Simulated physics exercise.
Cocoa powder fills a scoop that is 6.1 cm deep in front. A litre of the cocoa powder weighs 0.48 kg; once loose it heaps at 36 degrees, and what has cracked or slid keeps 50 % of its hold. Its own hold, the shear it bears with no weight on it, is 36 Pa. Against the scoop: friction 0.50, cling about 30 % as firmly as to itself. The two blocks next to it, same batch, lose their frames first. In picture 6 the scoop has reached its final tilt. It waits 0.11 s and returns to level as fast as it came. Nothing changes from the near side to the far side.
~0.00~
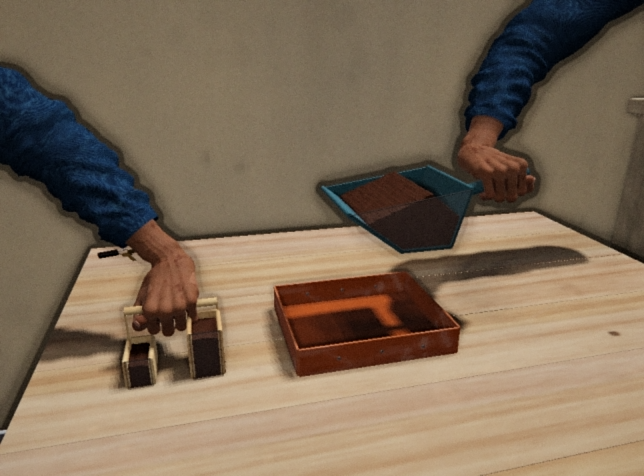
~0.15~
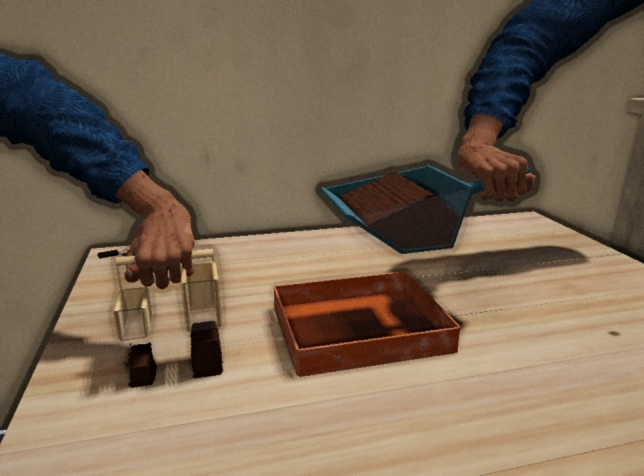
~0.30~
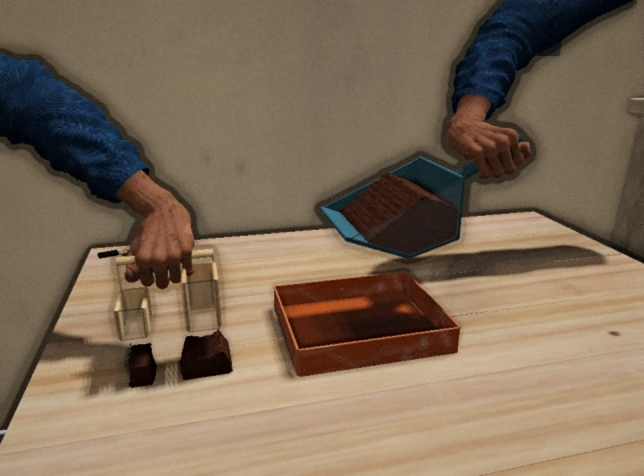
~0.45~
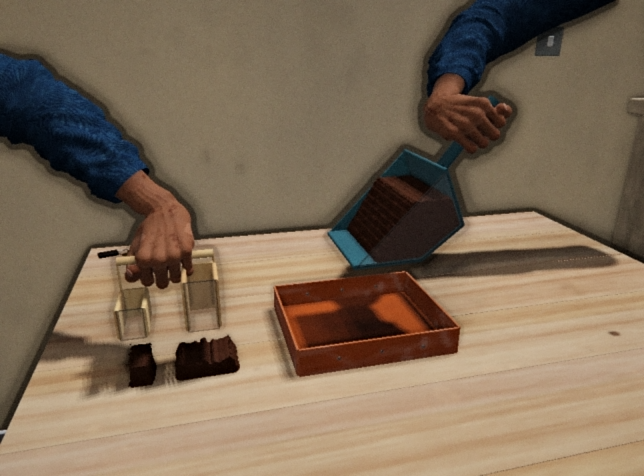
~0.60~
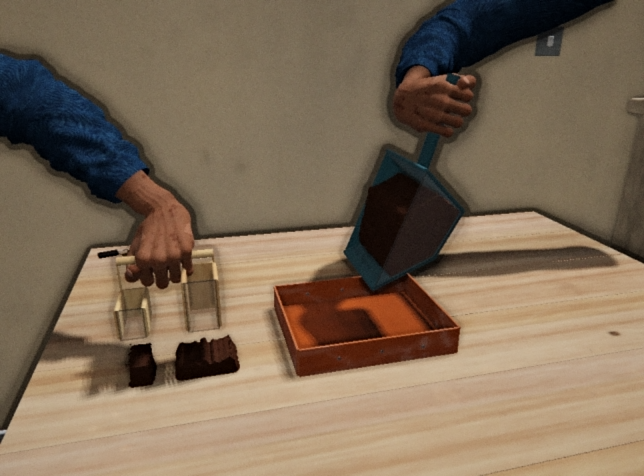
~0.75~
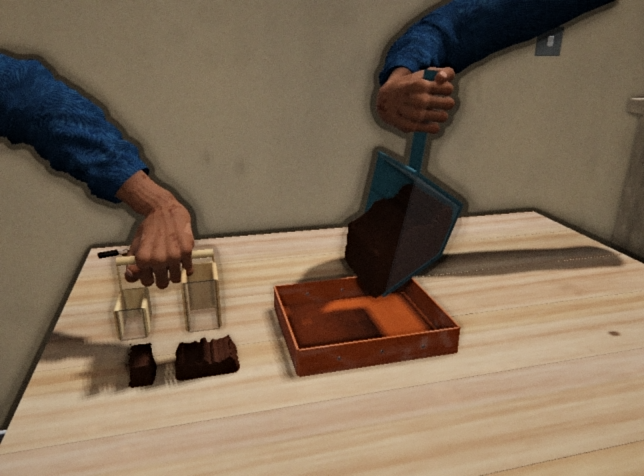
A hand lifted a small frame off two dark blocks, and the taller one slumped while another hand tilted a blue scoop of brown powder steeply over an orange tray.
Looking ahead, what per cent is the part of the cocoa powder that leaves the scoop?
Expect roughly 62 %.
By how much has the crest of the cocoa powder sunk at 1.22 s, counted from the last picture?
Roughly 3.5 cm.
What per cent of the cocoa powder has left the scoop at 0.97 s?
Near 55 %.
After 0.97 s, the scoop is at 65 degrees and 54 % has left it.
After 1.22 s, the scoop is at 30 degrees and 62 % has left it.
After 1.47 s, the scoop is at 1 degrees and 62 % has left it.
After 1.72 s, the scoop is at 0 degrees and 62 % has left it.
After 1.93 s, the scoop is at 0 degrees and 62 % has left it.
